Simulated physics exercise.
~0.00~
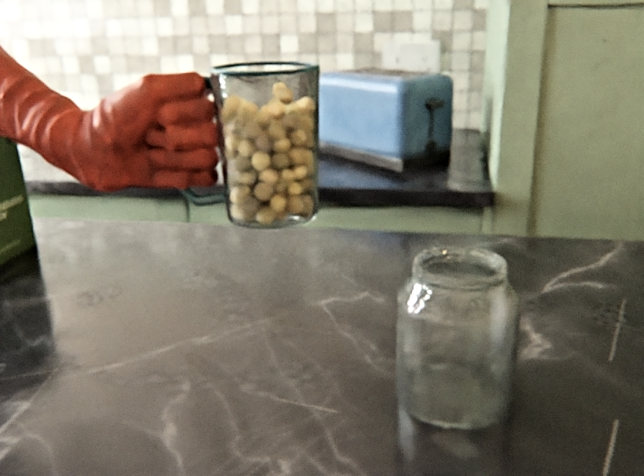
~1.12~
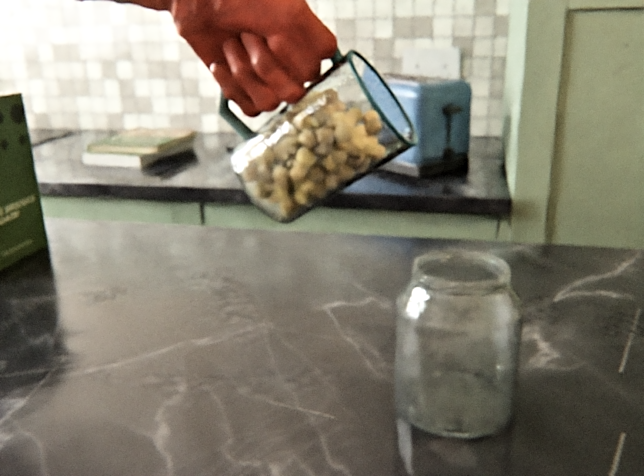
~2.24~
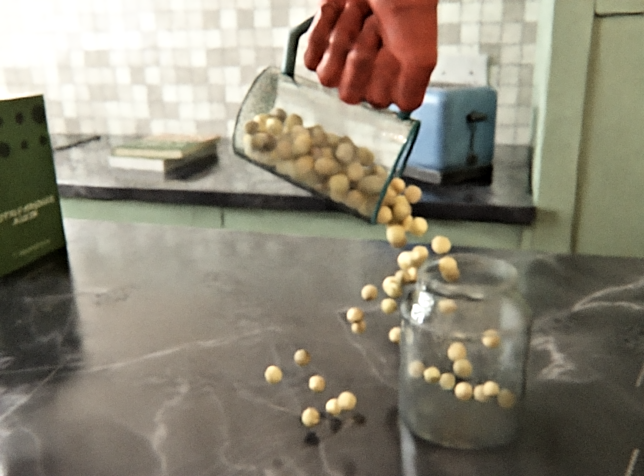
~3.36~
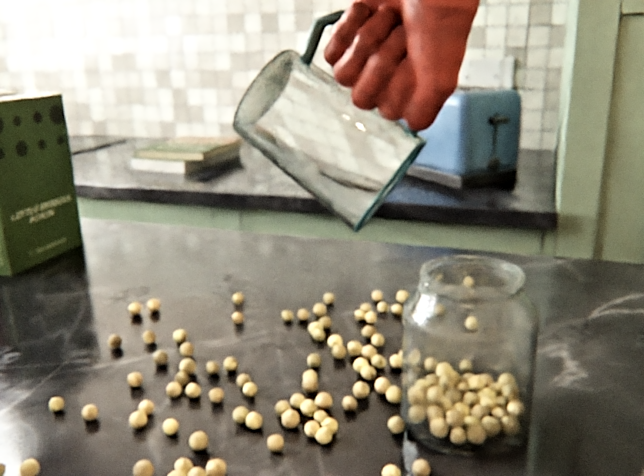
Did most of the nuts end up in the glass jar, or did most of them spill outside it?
Most of them spilled outside, scattering over the dark counter. Only a fair share landed in the jar, and the cup was left empty.
